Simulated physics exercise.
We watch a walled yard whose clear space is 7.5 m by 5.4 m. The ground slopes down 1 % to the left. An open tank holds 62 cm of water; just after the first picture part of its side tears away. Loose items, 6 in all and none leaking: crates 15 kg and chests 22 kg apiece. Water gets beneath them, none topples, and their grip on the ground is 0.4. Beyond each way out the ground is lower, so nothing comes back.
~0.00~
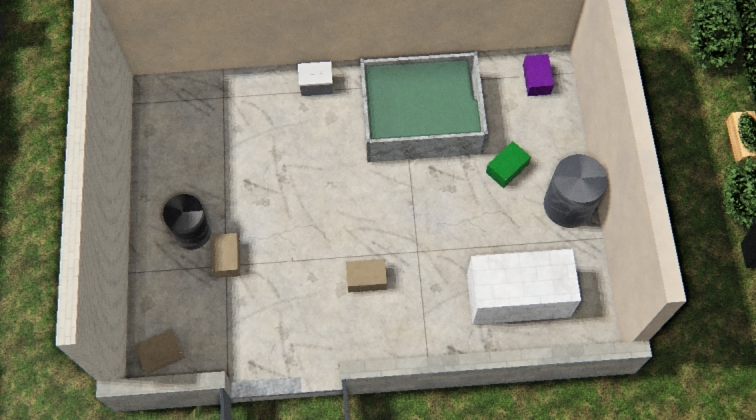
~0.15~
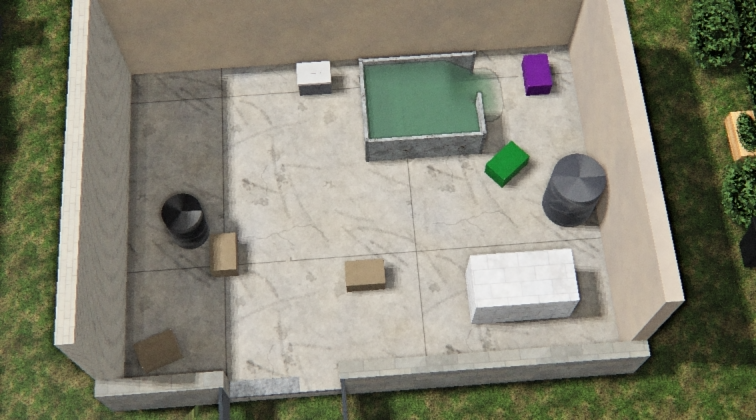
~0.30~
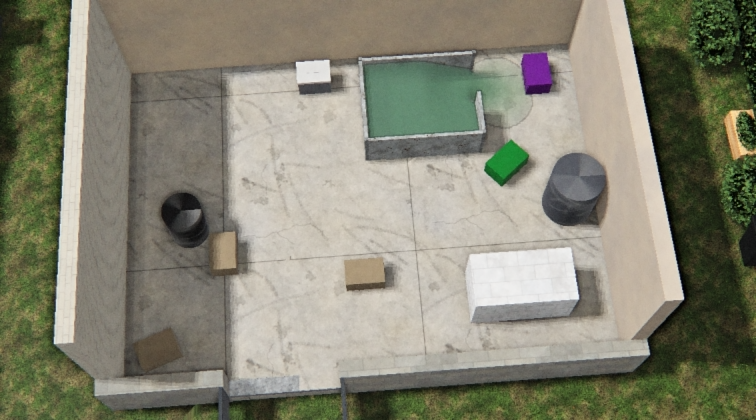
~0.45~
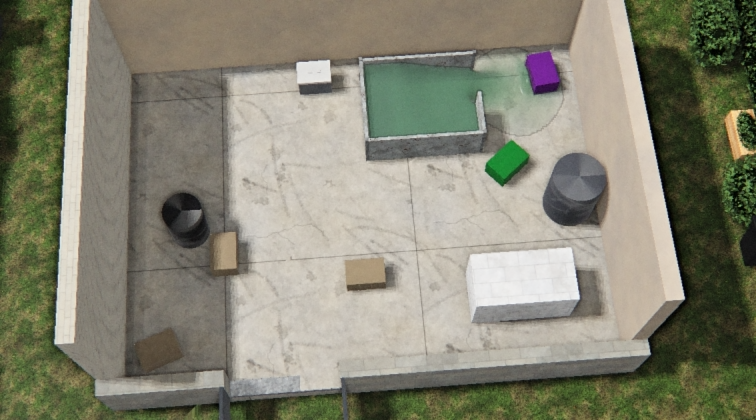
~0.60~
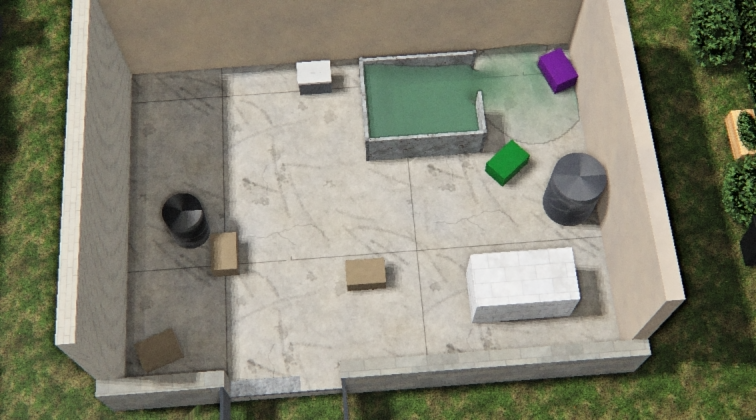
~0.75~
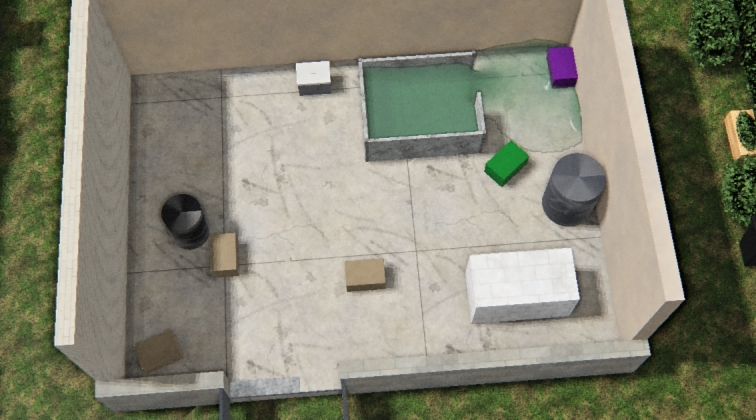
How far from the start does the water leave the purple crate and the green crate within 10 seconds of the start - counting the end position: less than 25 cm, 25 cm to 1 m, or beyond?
The purple crate gets carried off; the green crate gets carried off.
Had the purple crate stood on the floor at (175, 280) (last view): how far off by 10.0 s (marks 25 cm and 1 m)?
It barely shifts.
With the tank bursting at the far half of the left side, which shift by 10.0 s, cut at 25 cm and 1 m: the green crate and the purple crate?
Then the green crate holds its place, the purple crate barely shifts.
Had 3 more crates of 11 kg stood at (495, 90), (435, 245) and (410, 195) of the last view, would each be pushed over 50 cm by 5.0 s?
In that order: Past it, past it, over.
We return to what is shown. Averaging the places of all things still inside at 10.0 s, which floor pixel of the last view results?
At about (289, 259).
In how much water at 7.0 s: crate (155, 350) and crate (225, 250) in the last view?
About 3 and 3 cm.
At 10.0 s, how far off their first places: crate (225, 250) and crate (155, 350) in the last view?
In turn: 10 cm, 0 cm.
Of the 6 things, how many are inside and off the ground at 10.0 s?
At that moment 0.
After 2.0 s the purple crate is near (571, 93), 0.7 m from its start, afloat; the green crate is near (508, 160), 0.0 m from its start, aground; 0 of 6 are out; 1 afloat.
After 4.5 s the purple crate is near (463, 230), 3.1 m from its start, aground; the green crate is near (471, 161), 0.6 m from its start, aground; 0 of 6 are out; 0 afloat.
After 7.0 s the purple crate is near (377, 307), 4.9 m from its start, aground; the green crate is near (379, 195), 2.1 m from its start, aground; 0 of 6 are out; 0 afloat.
After 10.0 s the purple crate is near (358, 337), 5.4 m from its start, aground; the green crate is near (373, 198), 2.2 m from its start, aground; 0 of 6 are out; 0 afloat.
